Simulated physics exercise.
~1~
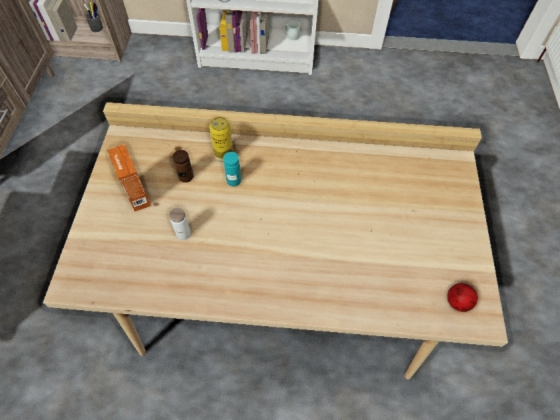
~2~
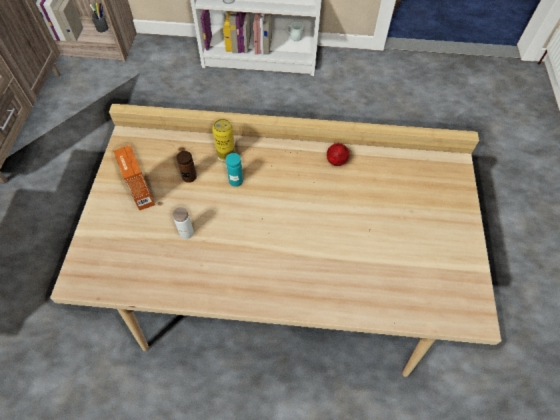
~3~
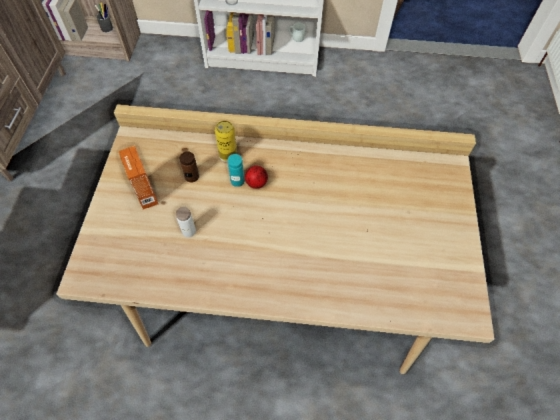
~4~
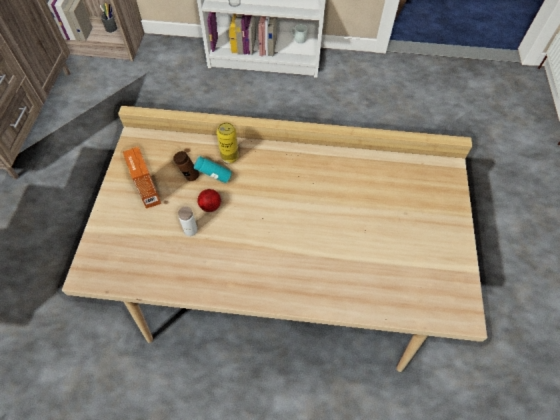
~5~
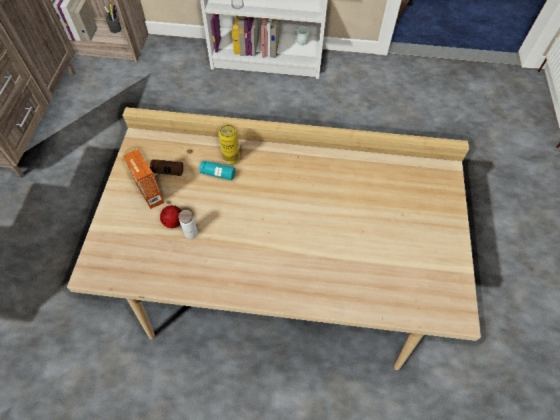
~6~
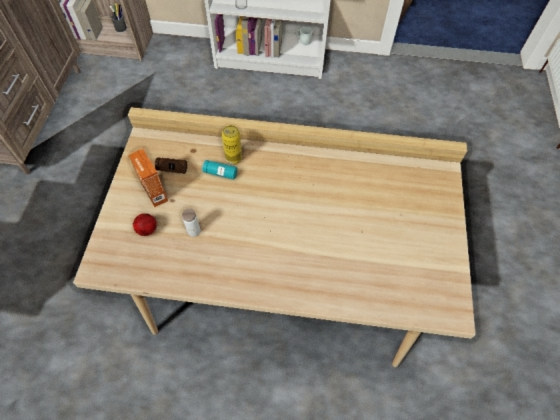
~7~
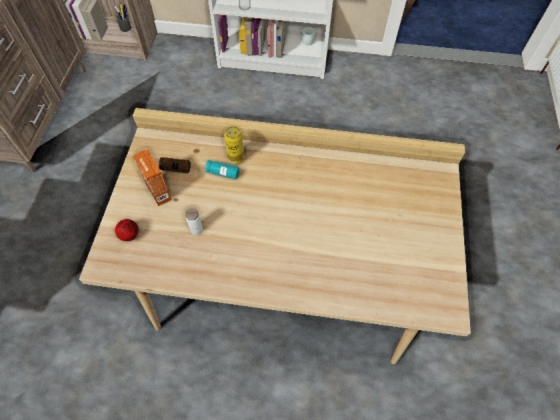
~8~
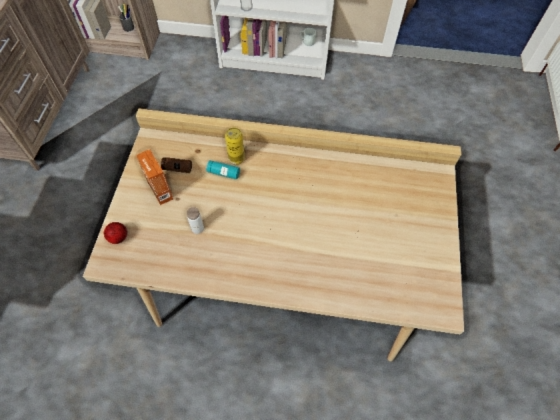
The video shows a red ball rolling across a wooden table to the raised far edge, then leftward into a turquoise shaker, which topples along with a brown shaker; the ball slows near the left edge while the yellow can, white shaker and orange packet stay put.
